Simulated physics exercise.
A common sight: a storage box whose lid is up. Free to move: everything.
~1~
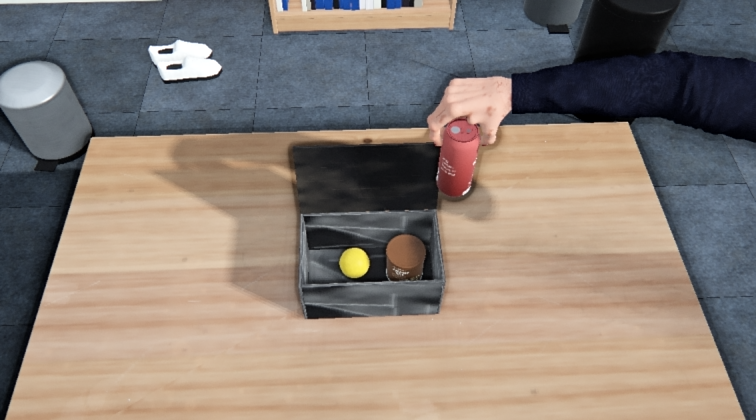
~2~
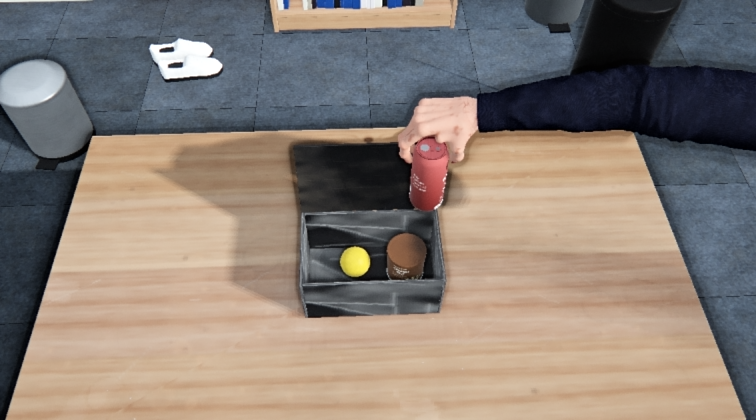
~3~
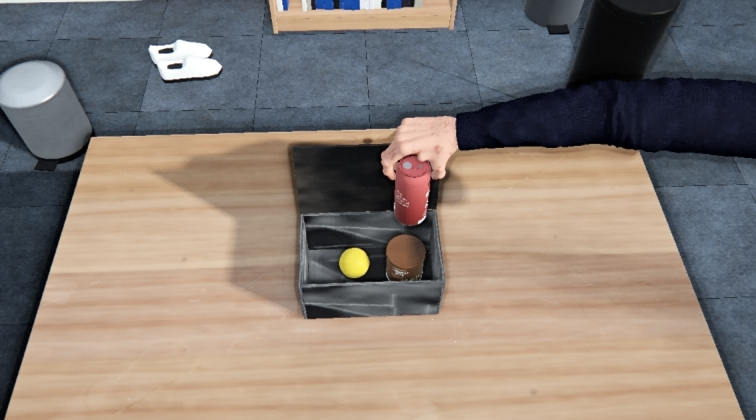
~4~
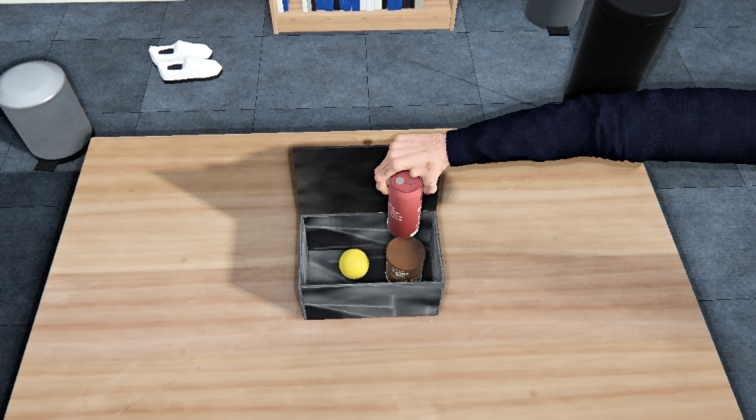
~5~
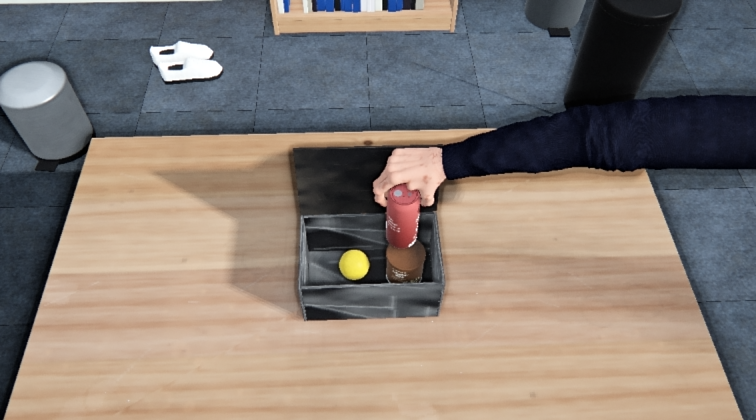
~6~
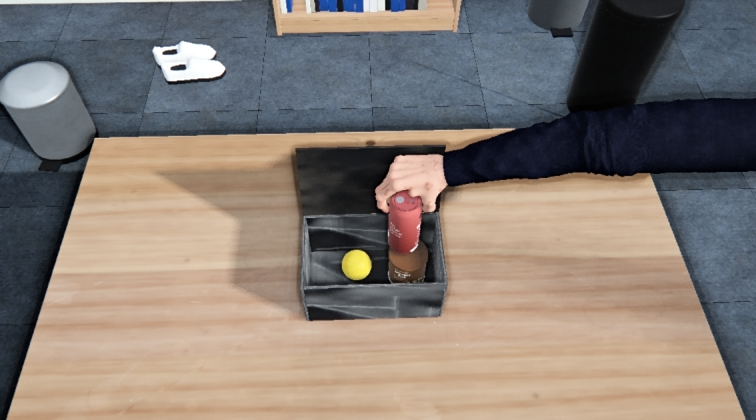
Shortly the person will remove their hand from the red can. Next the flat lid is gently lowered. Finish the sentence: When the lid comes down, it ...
When the lid comes down, it stops short of the rim.
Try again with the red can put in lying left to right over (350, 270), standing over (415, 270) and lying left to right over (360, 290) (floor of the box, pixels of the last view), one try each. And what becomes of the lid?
Try one: The lid comes all the way down; try two: It remains open; try three: It comes all the way down.
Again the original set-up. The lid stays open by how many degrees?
Angle: About 25°.
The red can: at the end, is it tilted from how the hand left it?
In the end, it winds up askew.
Then, 1.70 s past the last view, lid 70° above the rim; red can rocked 9° from its first pose near (405, 228).
Then, 2.30 s past the last view, lid 35° above the rim; red can rocked 68° from its first pose near (407, 264).
Finally, lid 23° above the rim; down or leaning hard in the box, red can; the other 2 still in place. Final places as the last picture's camera would see them, red can near (406, 264).
